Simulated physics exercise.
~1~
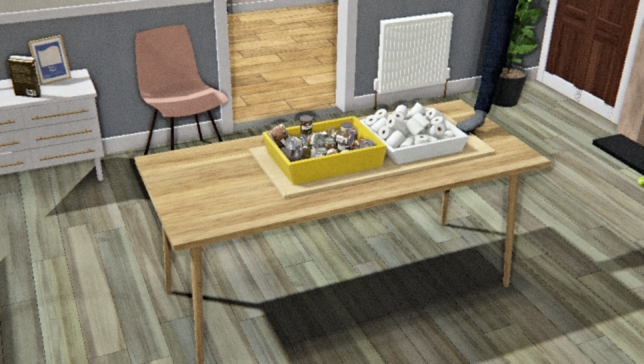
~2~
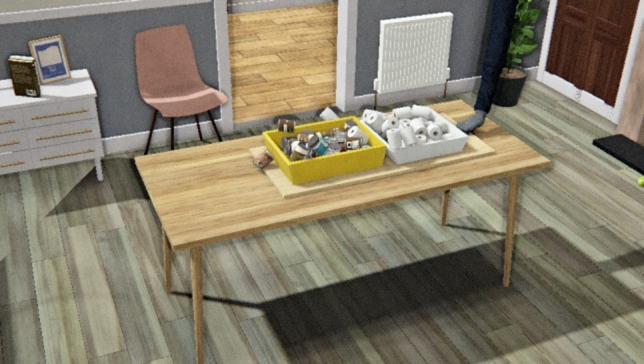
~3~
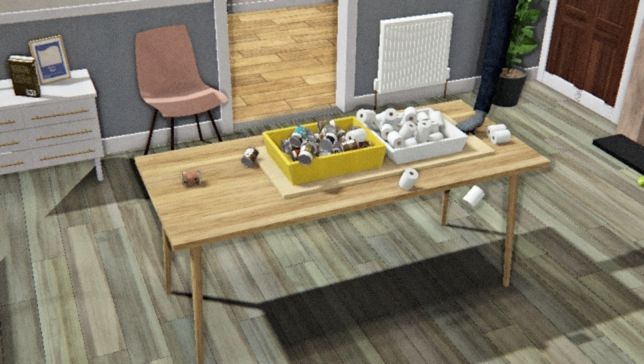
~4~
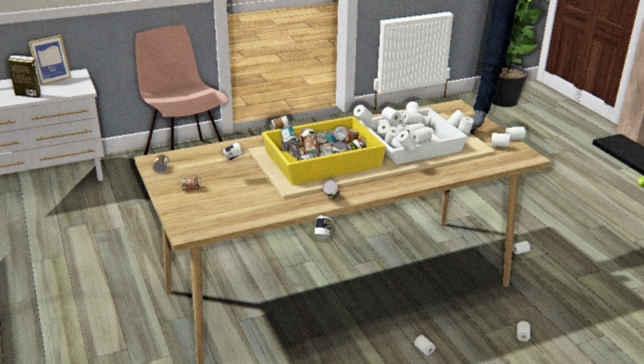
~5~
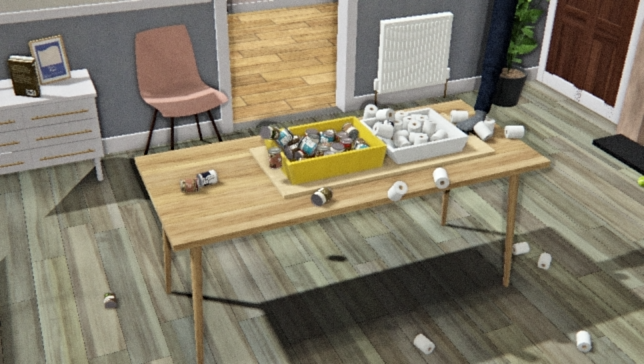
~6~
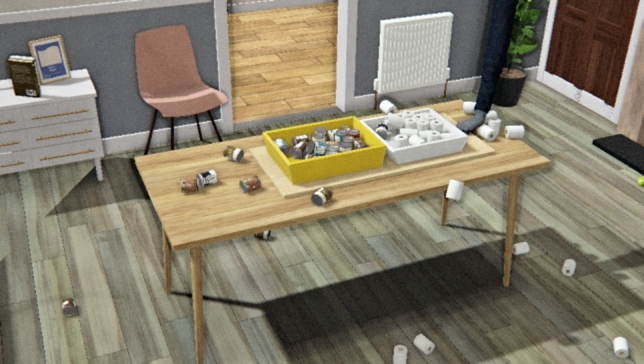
Arm at table's far edge shaking a board holding yellow and white baskets, tins and paper rolls spilling onto tabletop and floor.
